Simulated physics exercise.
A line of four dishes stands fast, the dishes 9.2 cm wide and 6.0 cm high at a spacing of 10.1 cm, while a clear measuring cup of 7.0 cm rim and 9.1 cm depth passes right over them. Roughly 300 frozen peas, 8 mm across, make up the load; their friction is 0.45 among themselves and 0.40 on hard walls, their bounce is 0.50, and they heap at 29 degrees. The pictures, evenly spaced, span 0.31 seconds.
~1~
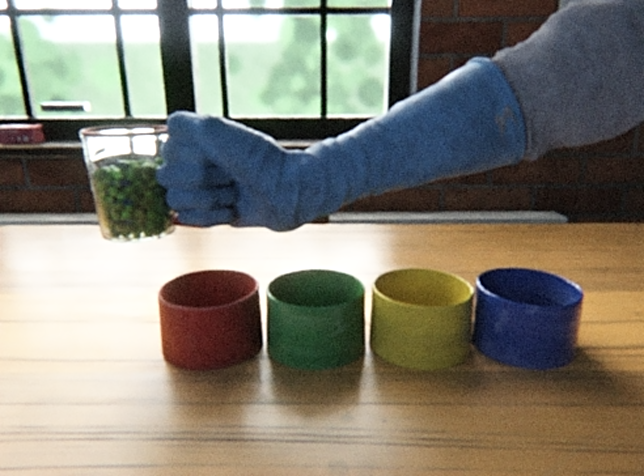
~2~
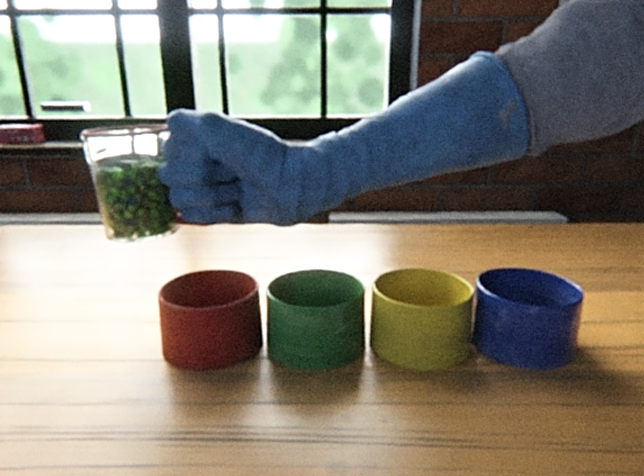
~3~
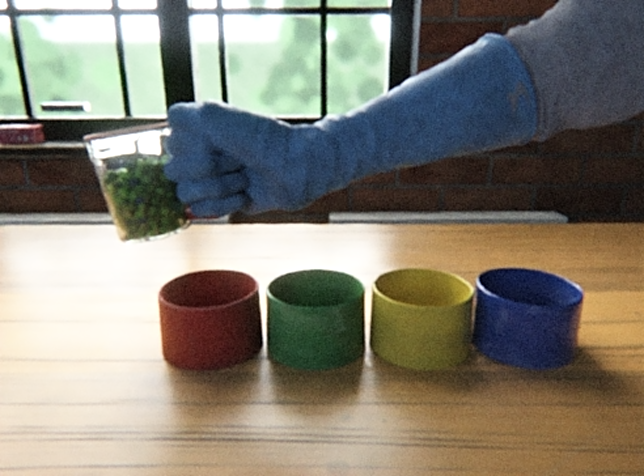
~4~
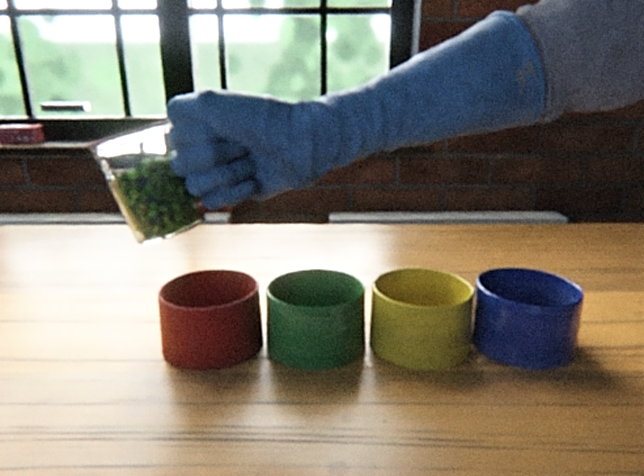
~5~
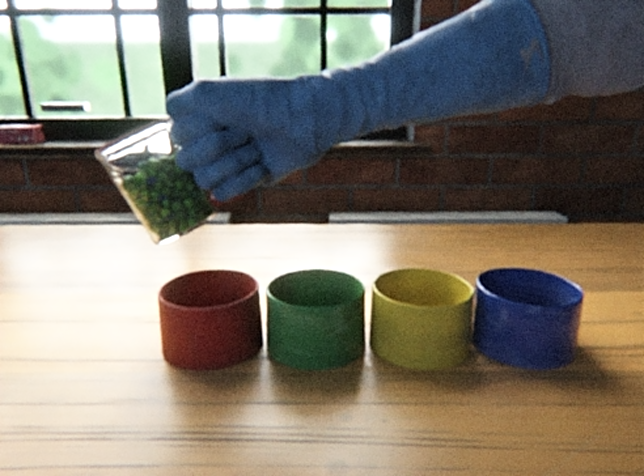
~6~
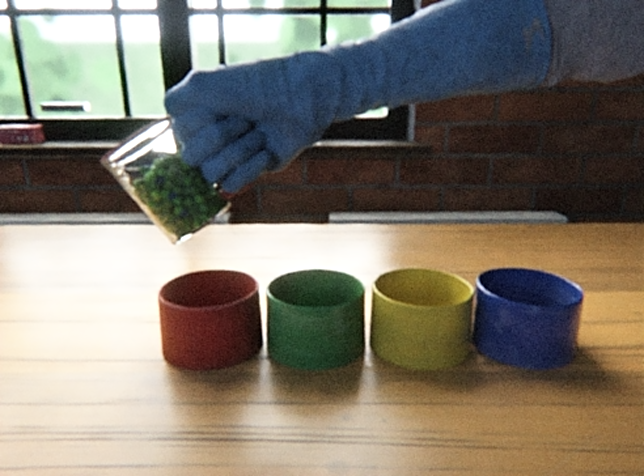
A clear cup of green peas, gripped by a blue-gloved hand, tilted gradually and shifted slightly right above a wooden table, where red, green, yellow and blue dishes stood still in a row.
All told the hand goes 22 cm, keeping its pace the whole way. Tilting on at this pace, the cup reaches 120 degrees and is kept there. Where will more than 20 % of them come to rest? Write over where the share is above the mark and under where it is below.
Red: Over; blue: Under; green: Under; yellow: Under; counter: Under.
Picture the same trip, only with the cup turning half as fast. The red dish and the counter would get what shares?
The red dish would get 0 and the counter 0.
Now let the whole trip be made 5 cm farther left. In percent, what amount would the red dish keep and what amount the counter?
Shares - red 80 / counter 20.
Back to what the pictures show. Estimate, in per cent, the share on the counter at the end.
Some 5 in a hundred.
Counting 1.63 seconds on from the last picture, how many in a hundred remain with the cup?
About 0 percent of the load.
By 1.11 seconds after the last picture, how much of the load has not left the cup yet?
That would be some 0 per cent.
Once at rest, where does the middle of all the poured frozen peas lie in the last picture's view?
At about (217, 324).
Then, 0.66 s after the last picture, tilt 118 degrees; cup holds 75 %, red 20 %.
Then, 1.11 s after the last picture, tilt 120 degrees; cup holds 0 %, red 90 %, green 5 %.
Then, 1.63 s after the last picture, tilt 120 degrees; cup holds 0 %, red 90 %, green 5 %.
In the end, red 90 %, blue 0 %, green 5 %, yellow 0 %, counter 5 %.
